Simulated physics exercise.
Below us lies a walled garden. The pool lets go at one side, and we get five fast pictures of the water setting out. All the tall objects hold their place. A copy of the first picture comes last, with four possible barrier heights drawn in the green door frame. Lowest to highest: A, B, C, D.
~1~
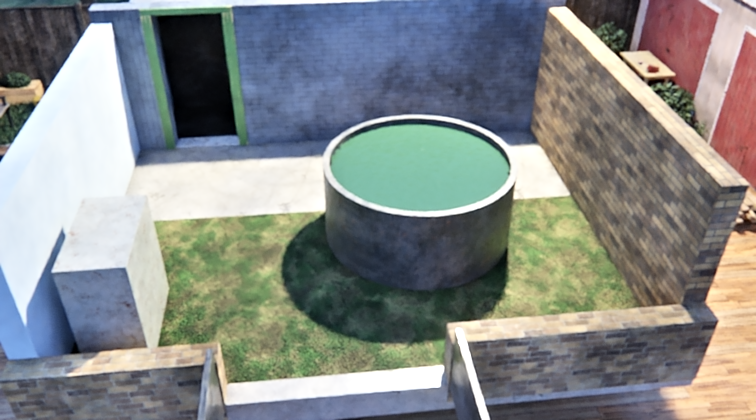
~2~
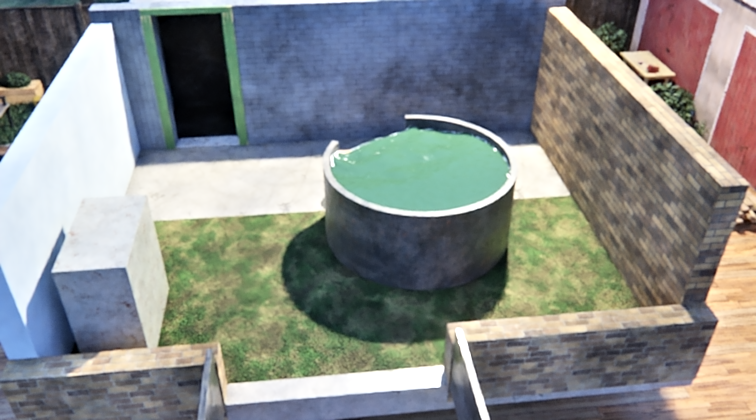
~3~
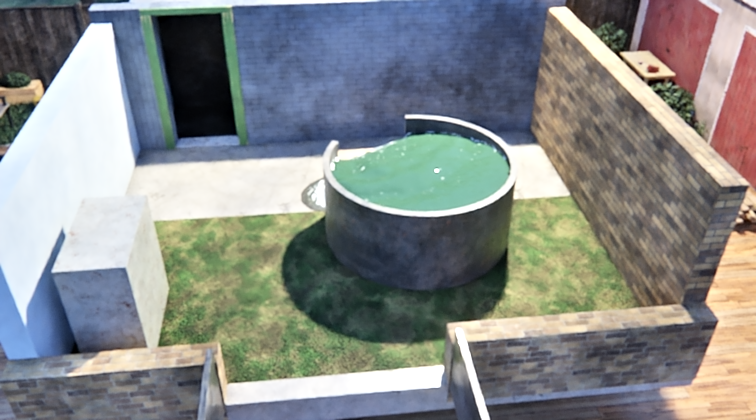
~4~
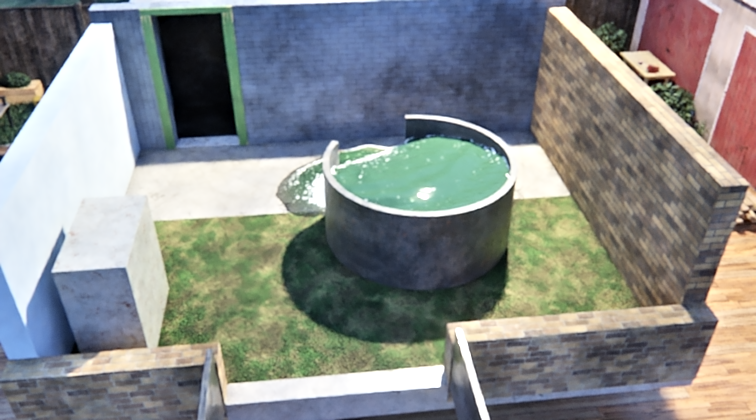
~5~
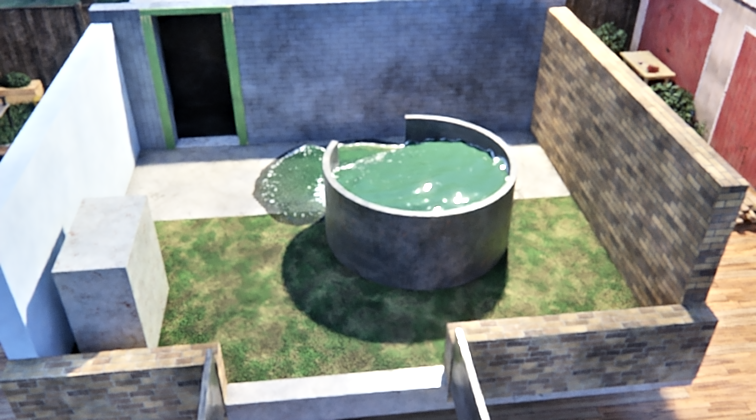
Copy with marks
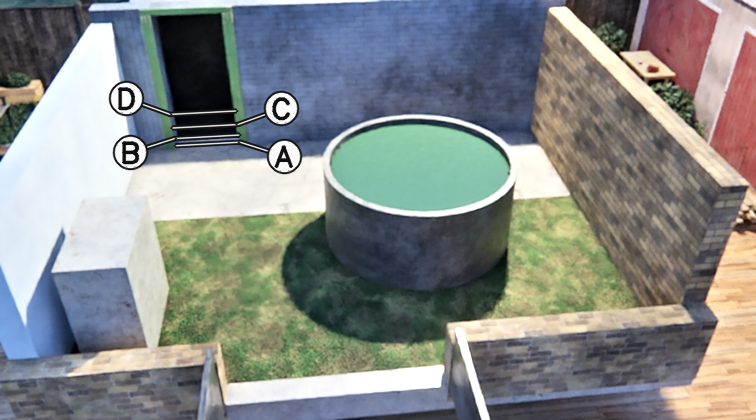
In this clip, a round tank of green water sits still on grass in a walled garden, then a section of its back-left rim disappears and water pours through the gap, spreading leftward across the pale paving behind.
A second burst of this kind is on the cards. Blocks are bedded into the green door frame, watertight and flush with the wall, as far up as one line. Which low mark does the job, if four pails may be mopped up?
I would pick line C.
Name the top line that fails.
B.
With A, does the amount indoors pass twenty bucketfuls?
Yes.
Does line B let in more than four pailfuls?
Yes, that goes wrong.
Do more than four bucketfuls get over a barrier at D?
No.
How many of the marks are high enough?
Two of them.
In white, A at (208, 143); B at (207, 136); C at (205, 126); D at (203, 112); from the bottom up A, B, C, D.
With A, dozens of bucketfuls pour in.
With B, about 11 bucketfuls get in.
With C, a splash gets over, under a bucket.
With D, nothing gets over.
